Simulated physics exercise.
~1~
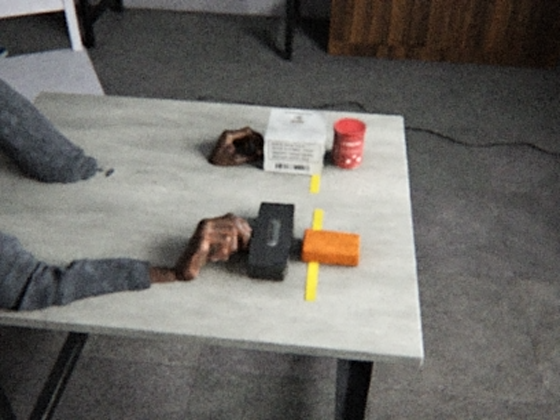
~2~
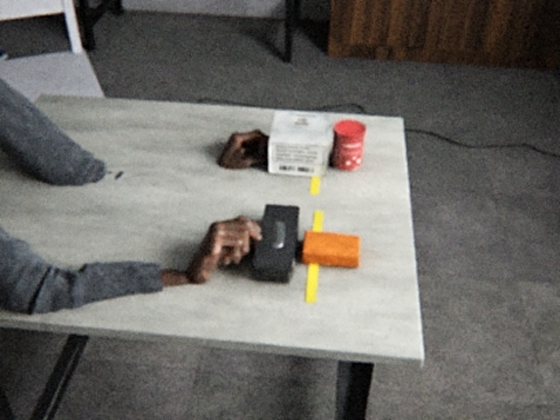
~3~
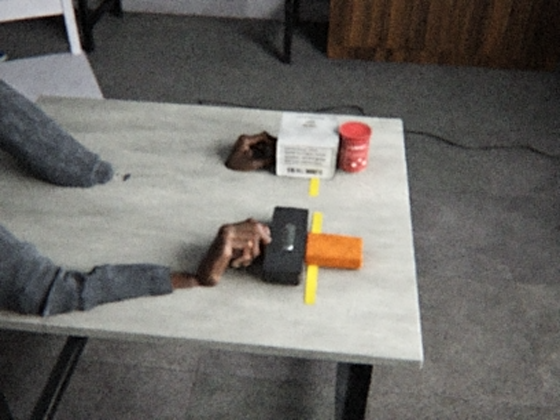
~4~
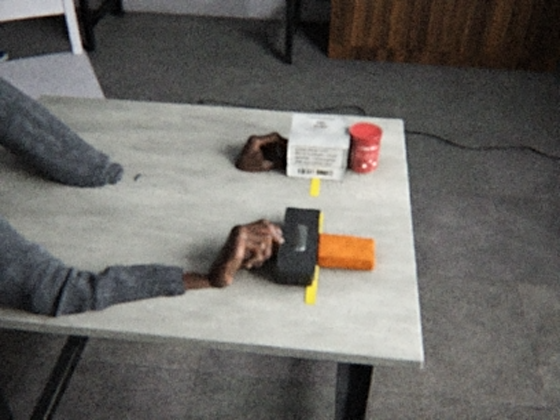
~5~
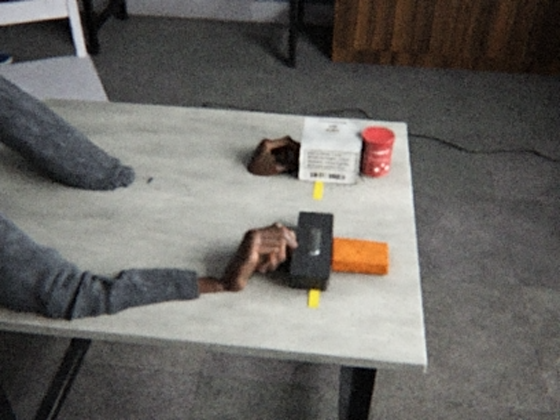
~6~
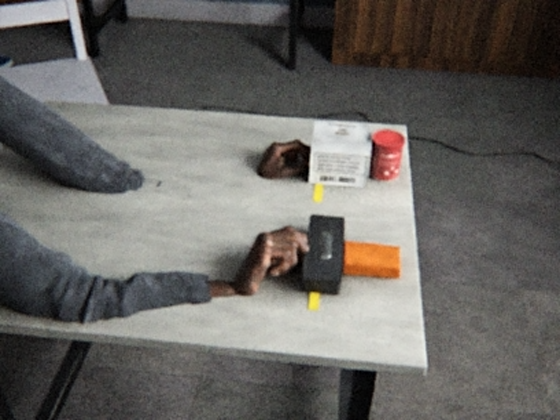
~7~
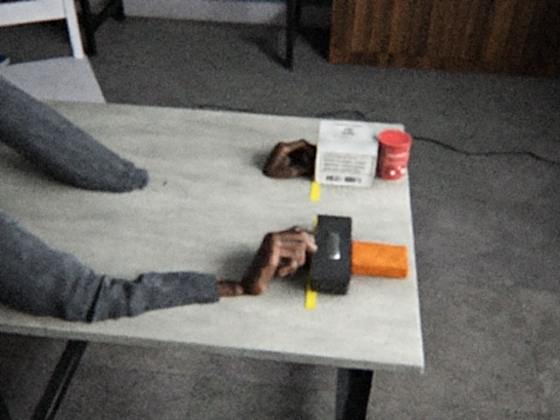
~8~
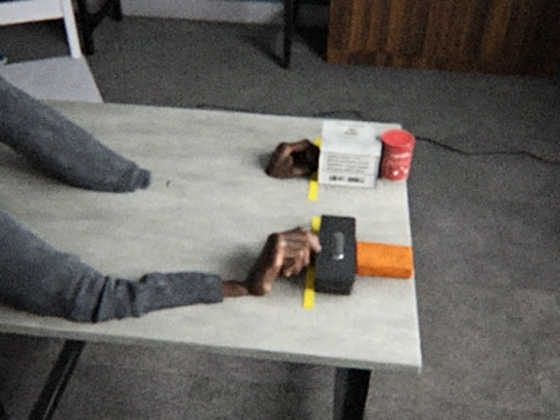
Hands slowly pushing a black case and white box rightward, sliding an orange block and red pot, both remaining on the table.
